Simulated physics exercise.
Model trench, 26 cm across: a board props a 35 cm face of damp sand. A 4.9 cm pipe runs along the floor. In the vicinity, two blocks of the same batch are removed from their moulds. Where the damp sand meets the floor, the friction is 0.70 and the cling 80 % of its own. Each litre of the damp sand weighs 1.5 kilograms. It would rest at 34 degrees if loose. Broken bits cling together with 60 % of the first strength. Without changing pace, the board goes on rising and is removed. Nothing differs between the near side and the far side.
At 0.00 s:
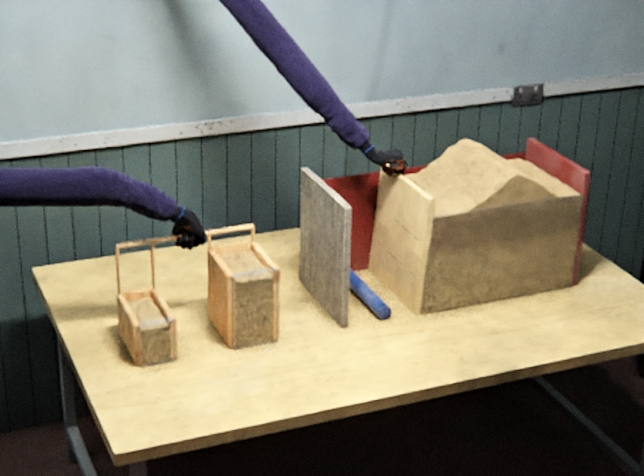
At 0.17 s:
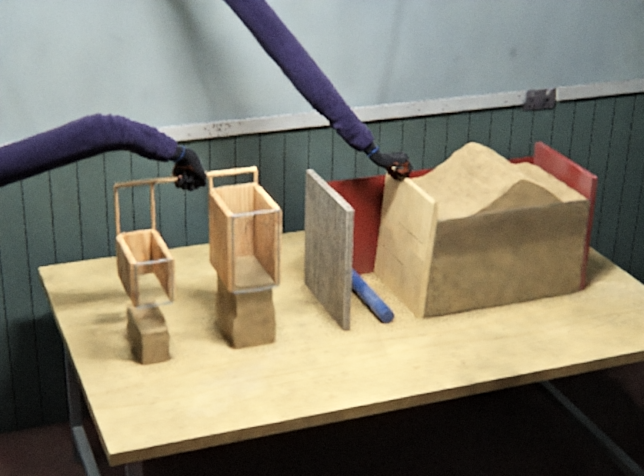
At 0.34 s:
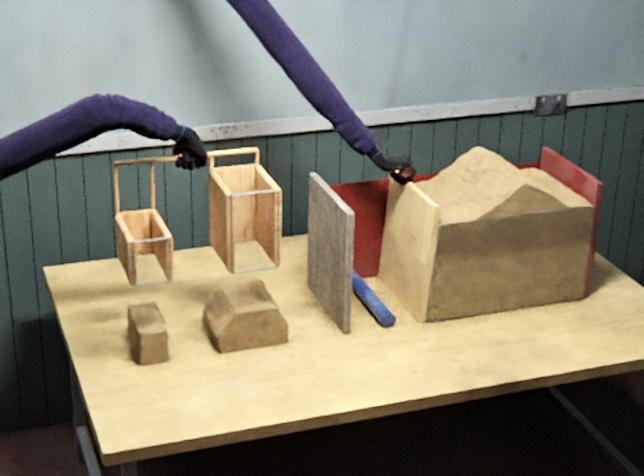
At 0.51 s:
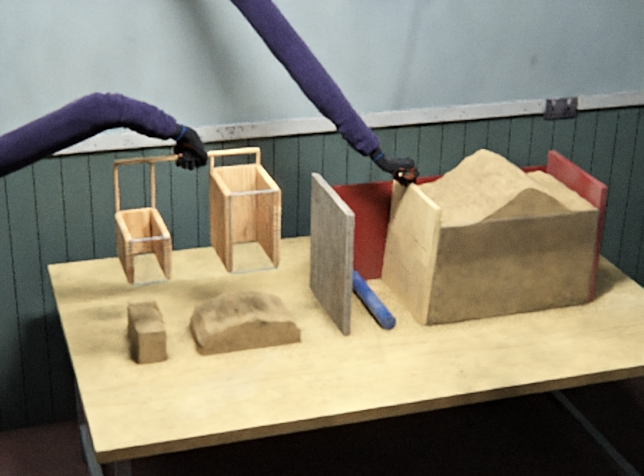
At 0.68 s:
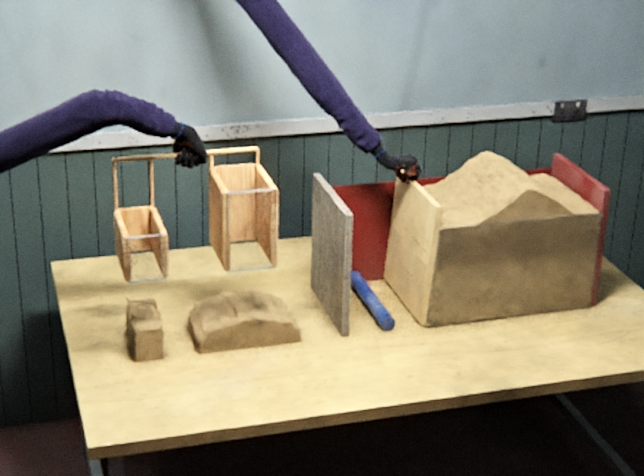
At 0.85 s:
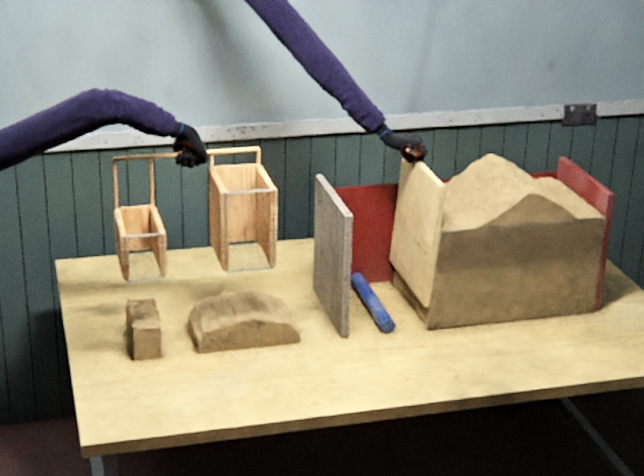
On a wooden table, gloved hands lift moulds off two sand blocks, which slump, then raise a board slightly.
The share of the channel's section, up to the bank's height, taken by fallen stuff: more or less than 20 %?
I'd say the channel gets filled to a share that exceeds 20 in a hundred.
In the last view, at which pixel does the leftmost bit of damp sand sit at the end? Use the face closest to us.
It sits close to (369, 334) in the last picture.
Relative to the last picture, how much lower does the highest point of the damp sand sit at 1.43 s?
I'd put it at close to 3.5 cm.
After 1.12 s, the face still stands, with nothing on top of the pipe; the channel is 0 % full.
After 1.43 s, the fallen stuff reaches 32 % of the way across, with nothing on top of the pipe; the channel is 15 % full.
After 1.74 s, the fallen stuff reaches 68 % of the way across, with 7.4 cm on top of the pipe; the channel is 25 % full.
After 2.05 s, the fallen stuff reaches 75 % of the way across, with 6.5 cm on top of the pipe; the channel is 26 % full.
After 2.10 s, at the end, the fallen stuff reaches 75 % of the way across, with 6.5 cm on top of the pipe; the channel is 26 % full.
